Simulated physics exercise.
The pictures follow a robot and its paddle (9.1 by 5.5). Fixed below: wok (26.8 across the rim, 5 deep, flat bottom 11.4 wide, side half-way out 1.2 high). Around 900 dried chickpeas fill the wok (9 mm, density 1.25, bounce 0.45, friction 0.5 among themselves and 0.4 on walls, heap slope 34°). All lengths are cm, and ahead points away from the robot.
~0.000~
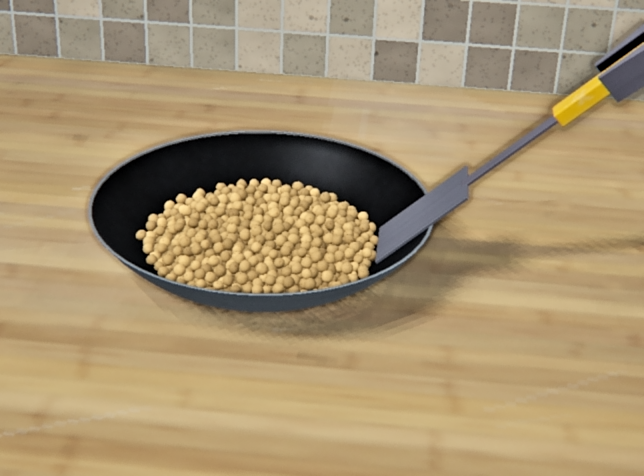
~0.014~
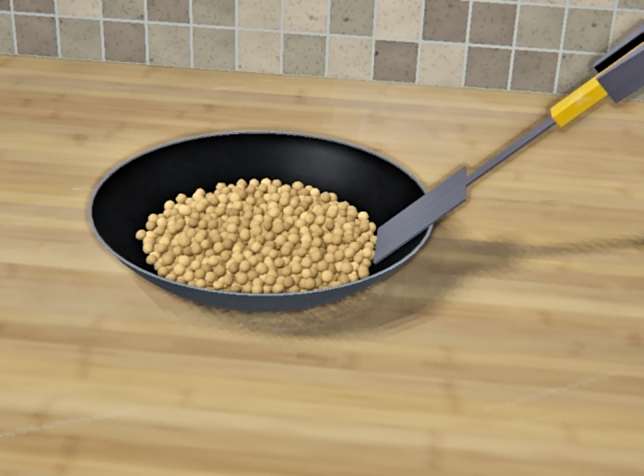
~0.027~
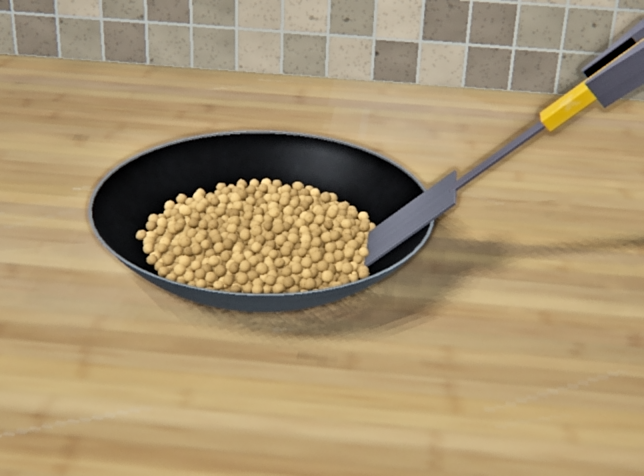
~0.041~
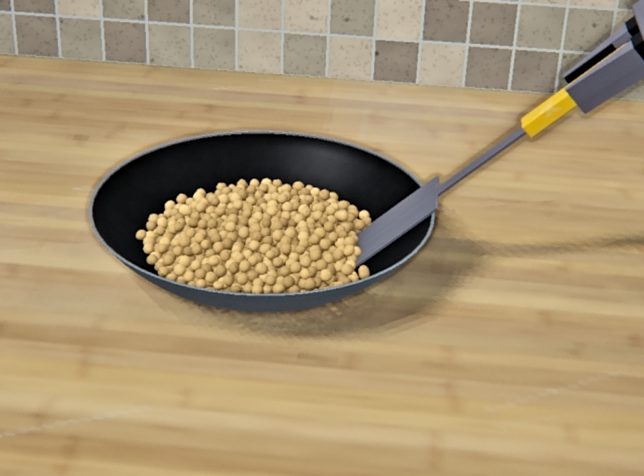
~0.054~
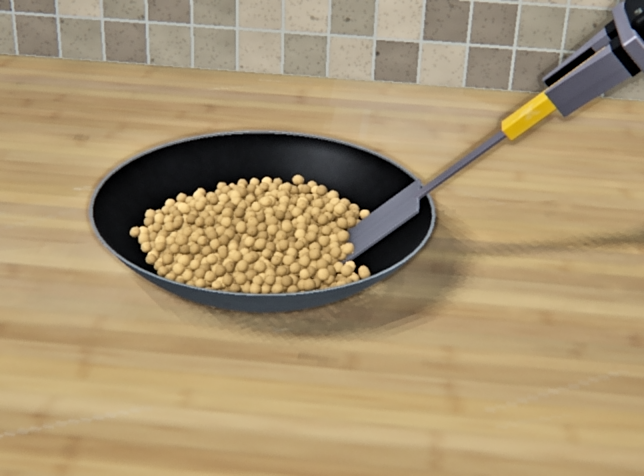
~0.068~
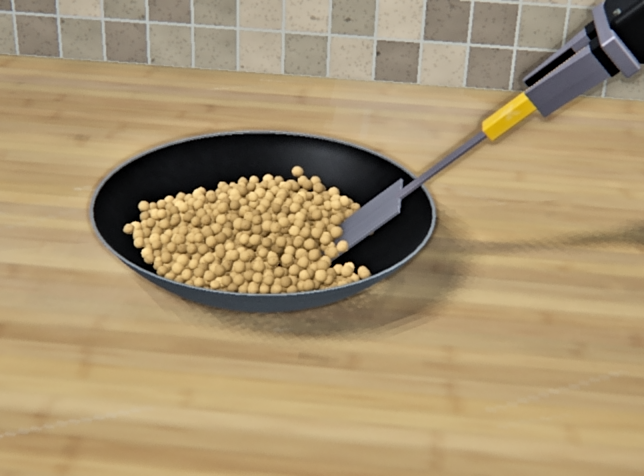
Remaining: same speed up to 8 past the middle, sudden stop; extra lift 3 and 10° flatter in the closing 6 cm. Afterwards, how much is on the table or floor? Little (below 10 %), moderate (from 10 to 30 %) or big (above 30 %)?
Share on the table or floor: Moderate (from 10 to 30 %).
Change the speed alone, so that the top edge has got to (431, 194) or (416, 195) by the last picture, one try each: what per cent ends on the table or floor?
Some 5 and 10 per cent.
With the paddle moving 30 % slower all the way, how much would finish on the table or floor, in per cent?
In that case some 5 per cent.
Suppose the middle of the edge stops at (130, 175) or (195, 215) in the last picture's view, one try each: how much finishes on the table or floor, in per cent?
About 20 and 5 per cent.
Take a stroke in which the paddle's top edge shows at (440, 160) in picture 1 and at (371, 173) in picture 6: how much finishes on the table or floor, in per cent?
About 15 per cent.
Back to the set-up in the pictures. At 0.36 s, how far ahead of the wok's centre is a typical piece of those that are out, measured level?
Some 22 cm.
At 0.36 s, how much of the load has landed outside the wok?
Some 15 per cent.
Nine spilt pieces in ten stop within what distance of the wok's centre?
Roughly 55 cm.
After 0.11 s, sloping 44°, highest piece 6 above the table; 900 in the wok.
After 0.14 s, sloping 41°, highest piece 6 above the table; 900 in the wok.
After 0.36 s, sloping 34°, highest piece 7 above the table; 758 in the wok, 117 on the table or floor, 25 on the blade or in flight.
After 1.41 s, sloping 34°, highest piece 5 above the table; 758 in the wok, 142 on the table or floor.
In the end, 758 in the wok, 142 on the table or floor. That is 16 % on the table or floor.
